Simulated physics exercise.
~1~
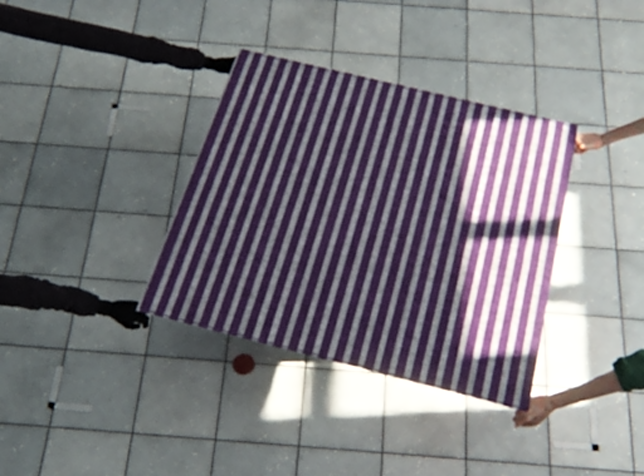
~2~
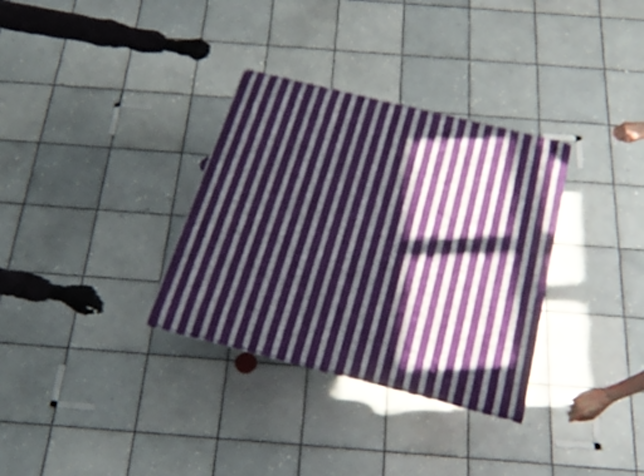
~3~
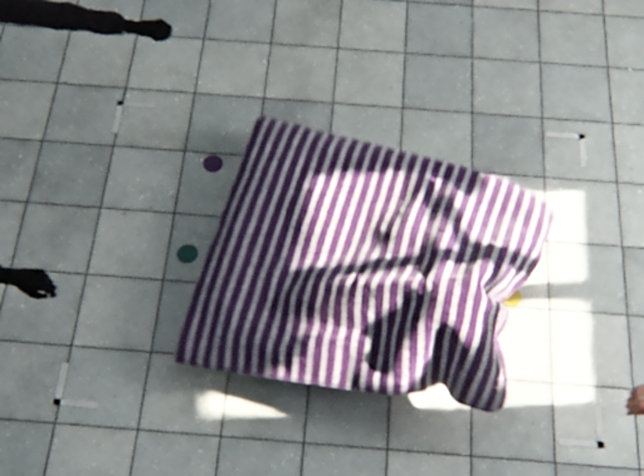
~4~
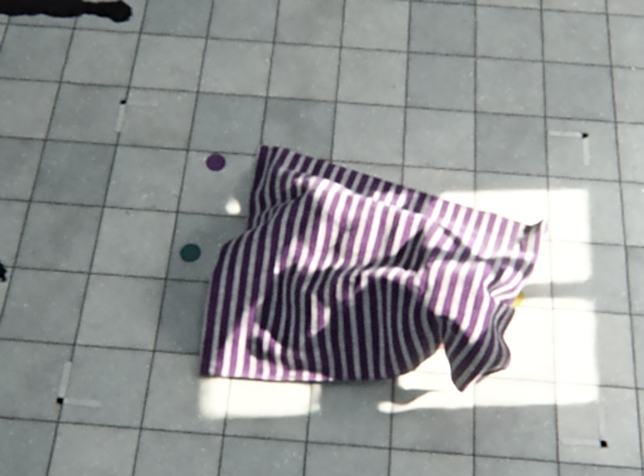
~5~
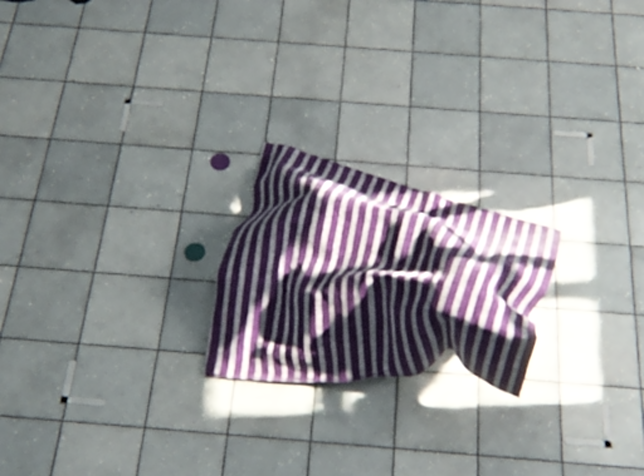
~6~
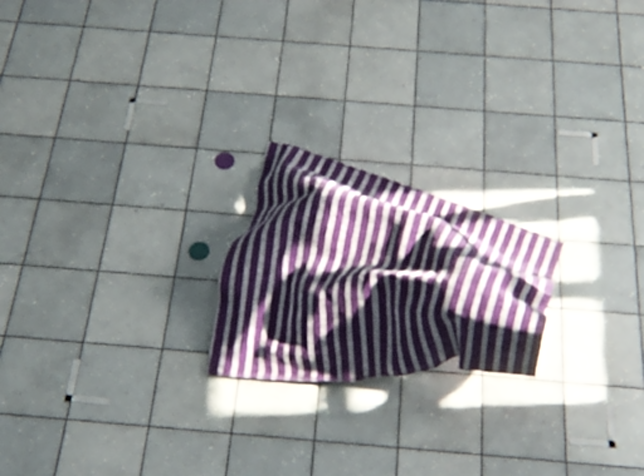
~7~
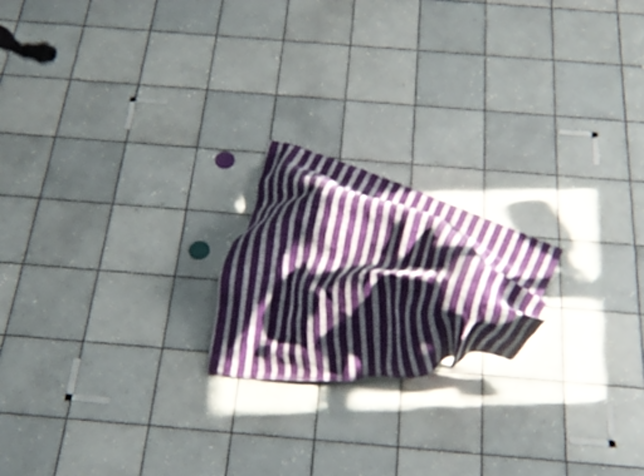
Tiled hallway floor, four hands releasing a purple-striped sheet that falls and crumples over some discs, leaving purple and teal ones showing.
